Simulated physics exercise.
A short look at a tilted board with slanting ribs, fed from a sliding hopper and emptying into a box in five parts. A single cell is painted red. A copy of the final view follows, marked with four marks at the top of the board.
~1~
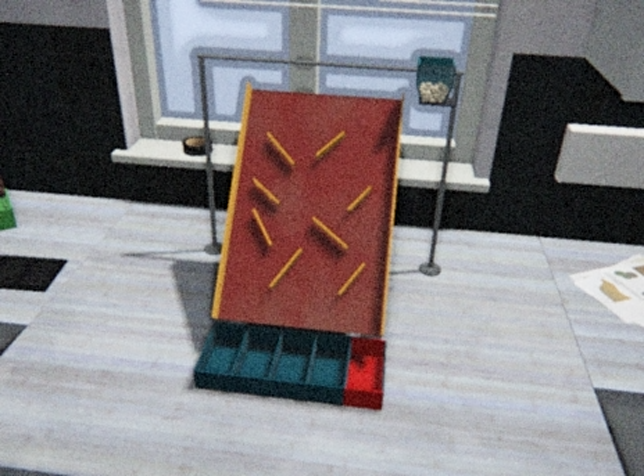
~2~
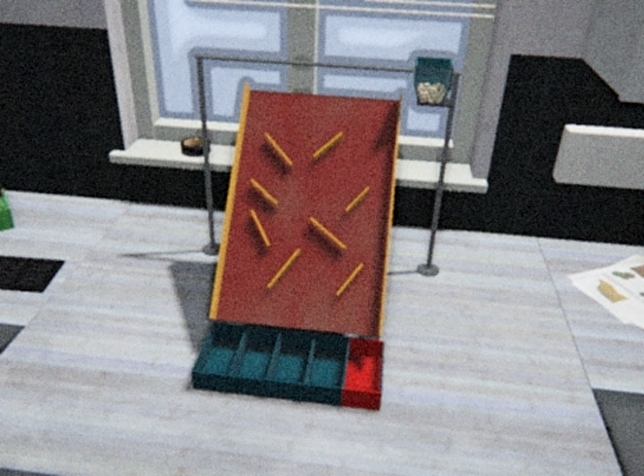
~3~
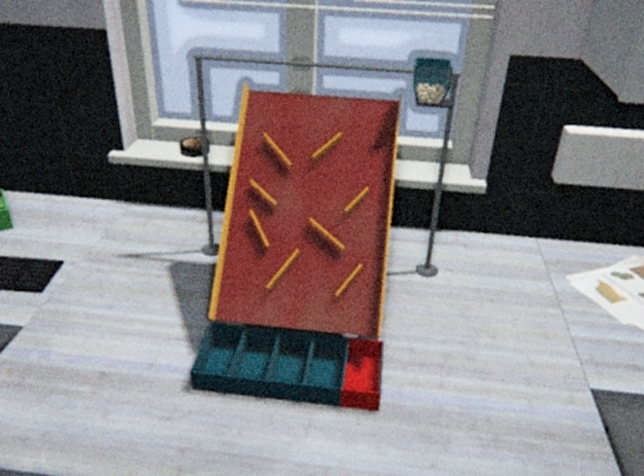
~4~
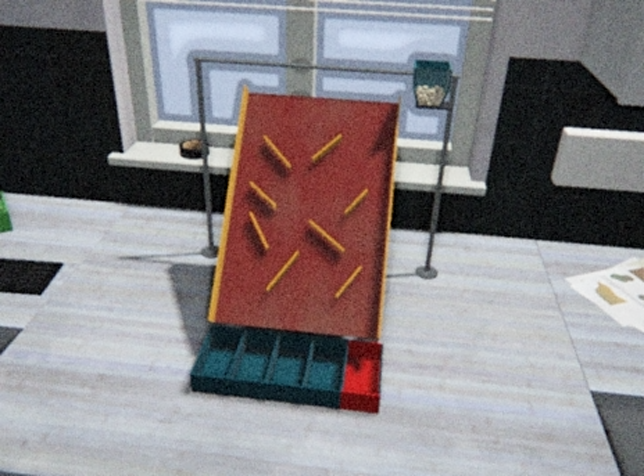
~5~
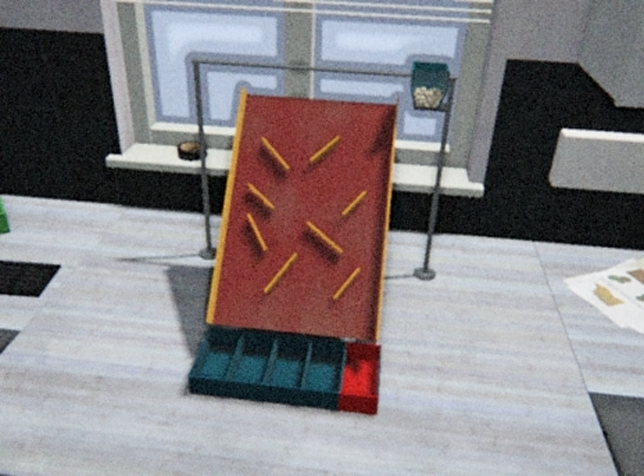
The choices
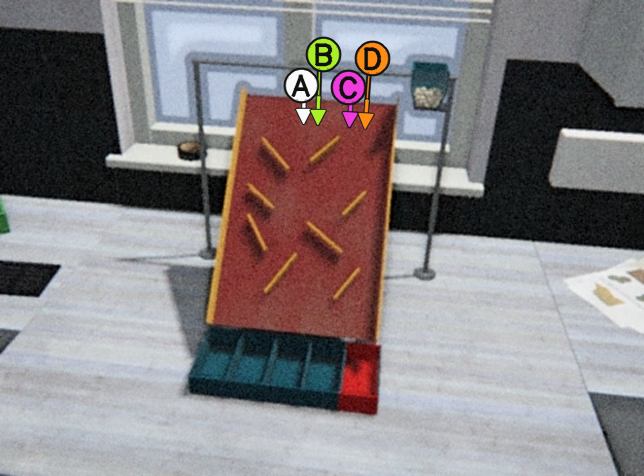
A tilted red board with slanting yellow ribs stood above a divided box with one red cell, while a small hopper of white beans hung at the upper right; nothing noticeably moved.
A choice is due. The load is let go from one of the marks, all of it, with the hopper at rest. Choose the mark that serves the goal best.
Go for D.
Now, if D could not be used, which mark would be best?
C.
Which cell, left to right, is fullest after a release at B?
The first.
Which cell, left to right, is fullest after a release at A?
The first from the left.
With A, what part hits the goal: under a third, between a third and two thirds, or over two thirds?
Under a third.
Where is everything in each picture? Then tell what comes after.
In the first picture, hopper at (434, 94), white beans, door shut.
In the second picture, ribs (266, 133) to (292, 164), (314, 156) to (342, 132), (251, 179) to (277, 203).
In the third picture, ribs (345, 210) to (368, 187), (251, 210) to (268, 246), (310, 218) to (344, 248).
In the fourth picture, ribs (267, 290) to (298, 252), (336, 297) to (361, 266).
In the fifth picture, red cell at (358, 403), number 5 of 5 from the left.
On the marked copy, mark A meets the board at (303, 118); mark B meets the board at (317, 119); mark C meets the board at (349, 121); mark D meets the board at (365, 122).
With A, a stray few in the red cell, nearly all in other cells, a stray few held on the board, a small part outside the box.
With B, a stray few in the red cell, nearly all in other cells, a stray few outside the box.
With C, a small part in the red cell, about two thirds in other cells, a small part held on the board, a stray few outside the box.
With D, about a third in the red cell, about half in other cells, a small part held on the board, a small part outside the box.
